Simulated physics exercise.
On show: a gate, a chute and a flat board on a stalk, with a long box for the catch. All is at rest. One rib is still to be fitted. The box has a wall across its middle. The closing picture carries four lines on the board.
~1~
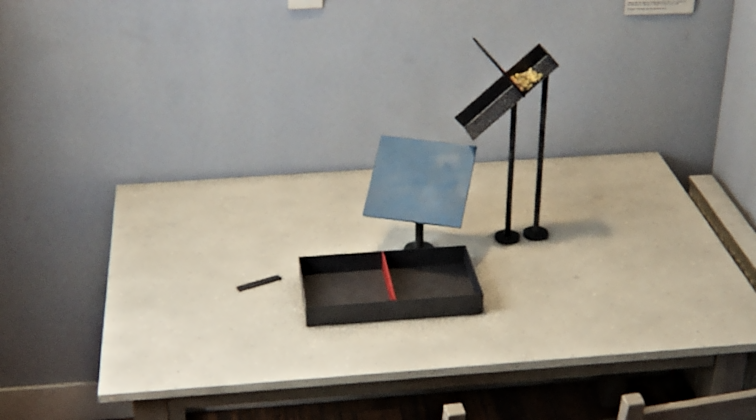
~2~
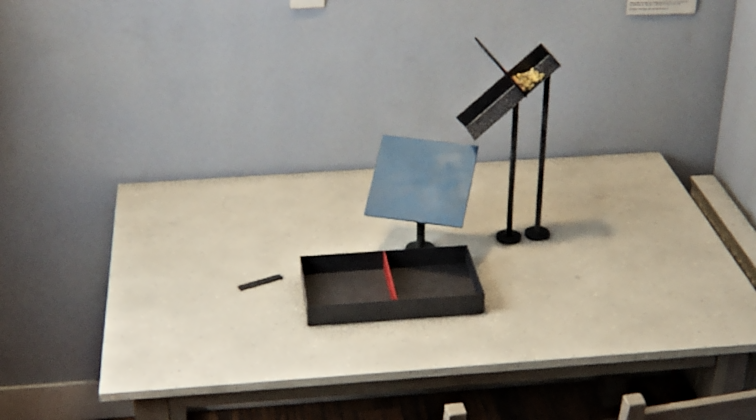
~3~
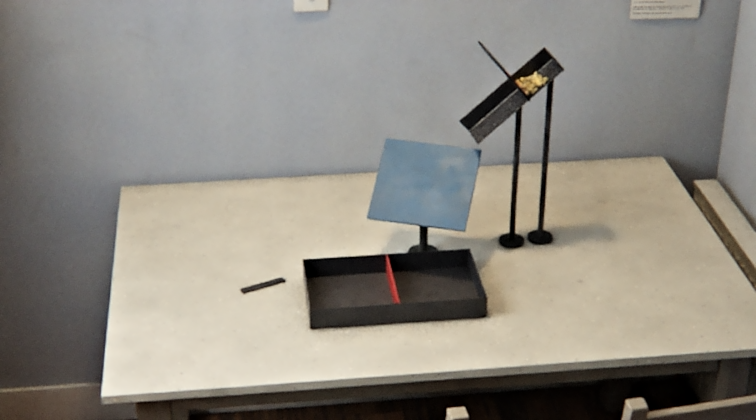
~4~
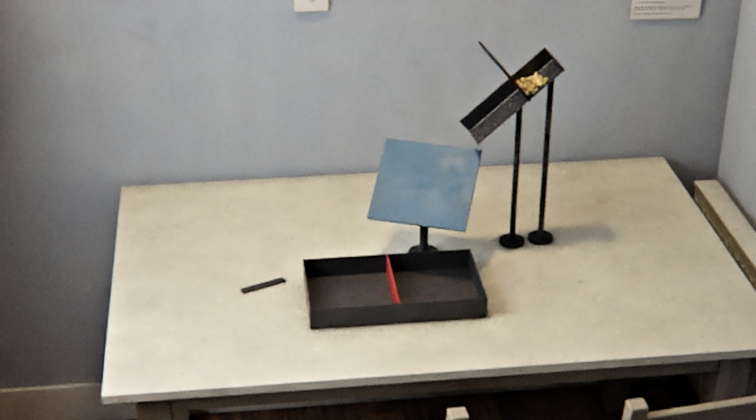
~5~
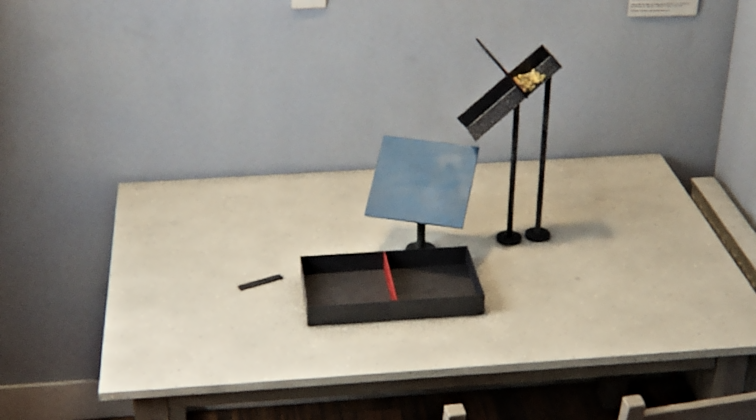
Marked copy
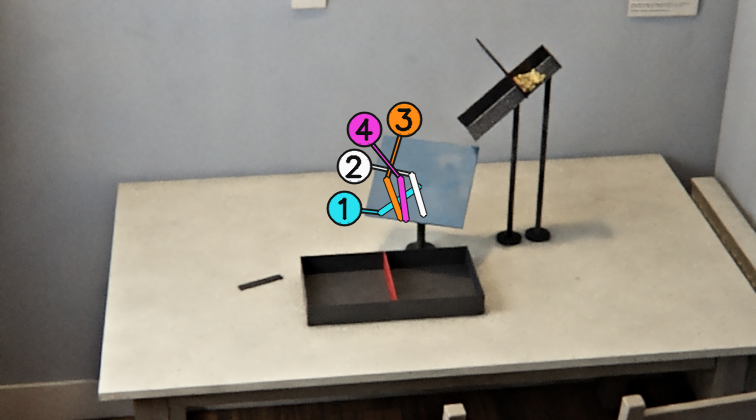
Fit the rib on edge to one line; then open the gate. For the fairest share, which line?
The answer is line 1.
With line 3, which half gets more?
Right.
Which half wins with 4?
Right.
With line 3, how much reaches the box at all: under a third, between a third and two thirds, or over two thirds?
Line 3 gives over two thirds.
On the marked copy, line 1 from (418, 186) to (380, 212); line 2 from (412, 175) to (423, 214); line 3 from (386, 179) to (400, 217); line 4 from (400, 178) to (405, 219).
For line 1, of what is caught, roughly half in the left half, roughly half in the right.
For line 2, of what is caught, about a tenth in the left half, almost all in the right.
For line 3, of what is caught, about a tenth in the left half, the larger part in the right.
For line 4, of what is caught, just a few in the left half, almost all in the right.
